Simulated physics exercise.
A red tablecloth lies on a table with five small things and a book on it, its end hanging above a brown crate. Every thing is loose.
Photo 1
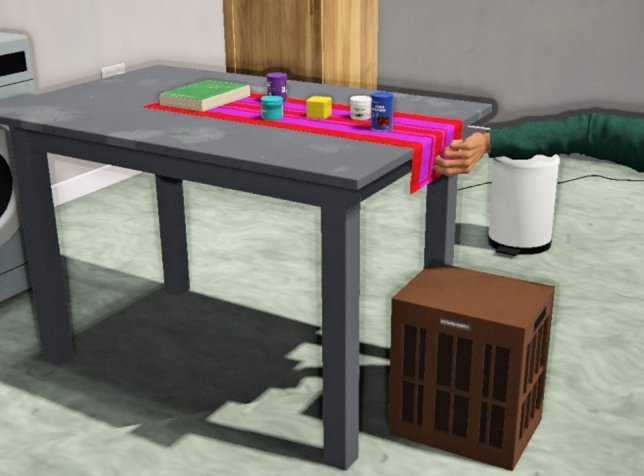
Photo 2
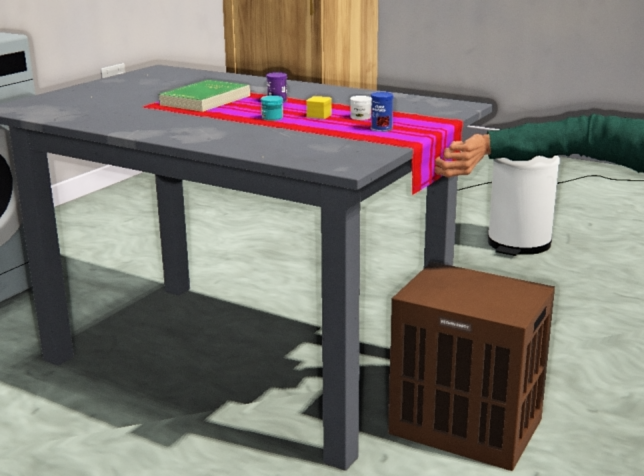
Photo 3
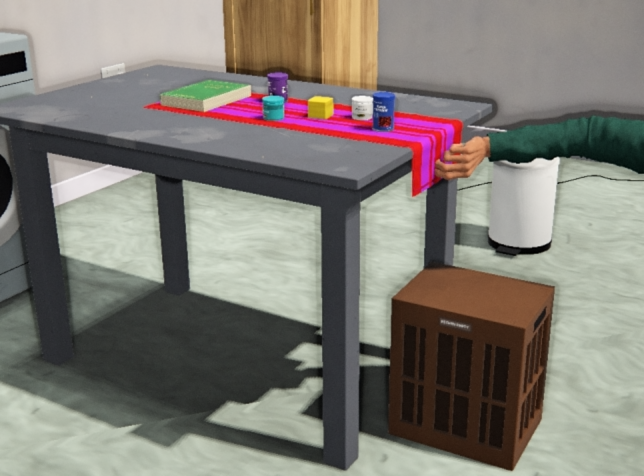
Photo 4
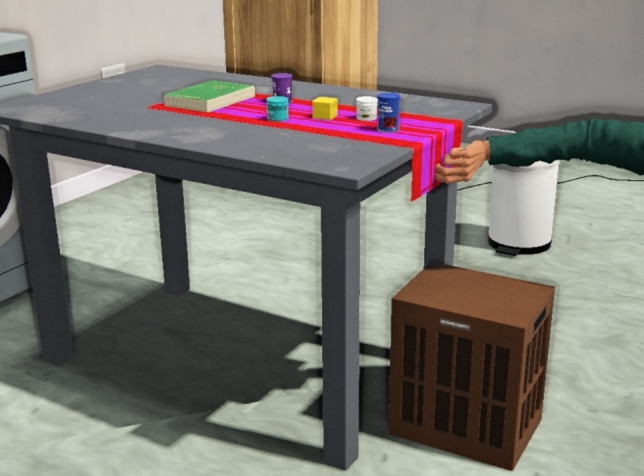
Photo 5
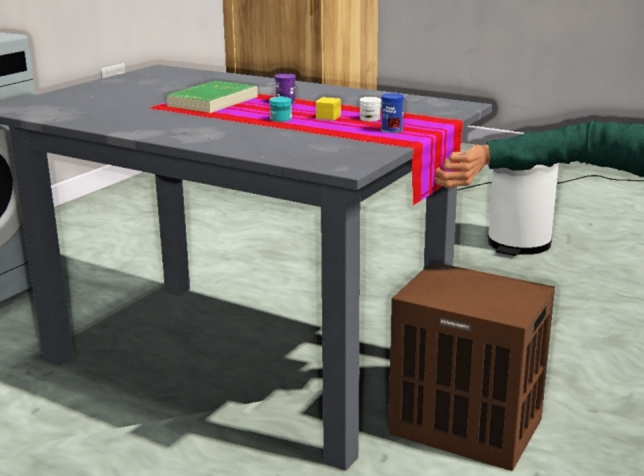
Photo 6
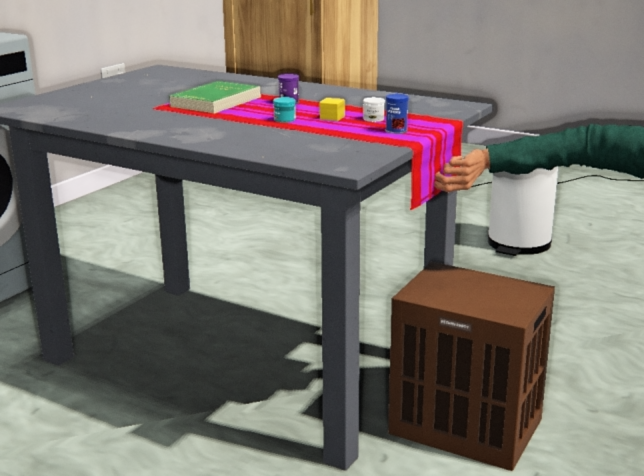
A hand in a green sleeve grips the hanging end of a red and pink tablecloth and draws it slightly downward above a brown crate, and the book, cans, pots and yellow cube on it shift a little to the right.
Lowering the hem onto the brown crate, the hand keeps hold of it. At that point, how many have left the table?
What comes down is a pair.
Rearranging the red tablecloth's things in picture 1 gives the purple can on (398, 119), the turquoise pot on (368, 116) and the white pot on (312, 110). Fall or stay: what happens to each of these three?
In the end the purple can is no longer up there, the turquoise pot is no longer up there and the white pot is still up there.
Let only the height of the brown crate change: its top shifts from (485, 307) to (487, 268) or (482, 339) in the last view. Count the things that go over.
The count would be 1 and then 3.
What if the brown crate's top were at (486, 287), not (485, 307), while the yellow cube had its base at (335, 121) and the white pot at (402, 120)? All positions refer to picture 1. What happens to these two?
The yellow cube stays put; the white pot is lost.
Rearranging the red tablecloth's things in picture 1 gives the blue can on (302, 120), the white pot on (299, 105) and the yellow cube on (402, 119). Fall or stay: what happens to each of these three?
The blue can ends up still aboard; the white pot ends up still aboard; the yellow cube ends up knocked off.
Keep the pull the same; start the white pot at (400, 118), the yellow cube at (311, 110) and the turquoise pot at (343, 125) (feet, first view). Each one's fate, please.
The white pot goes over; the yellow cube remains up; the turquoise pot comes down.
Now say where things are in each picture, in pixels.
The first picture shows hem (410, 194); blue can (382, 94); white pot (361, 98); yellow cube (319, 99); turquoise pot (272, 98); purple can (277, 75); top of the crate (485, 307).
The second picture shows hem (412, 195); blue can (382, 94).
The third picture shows hem (412, 197); white pot (362, 98).
The fourth picture shows hem (411, 202); yellow cube (325, 100); top of the crate (485, 307).
The fifth picture shows hem (413, 206); turquoise pot (280, 99).
The sixth picture shows hem (410, 210); blue can (397, 96); white pot (374, 100); yellow cube (332, 101); turquoise pot (284, 100); purple can (288, 76).
Soon after, hem near (436, 221); all still up.
Then, hem near (436, 261); blue can gone.
At rest, hem on the crate; blue can and white pot gone. The count of fallen things is two.
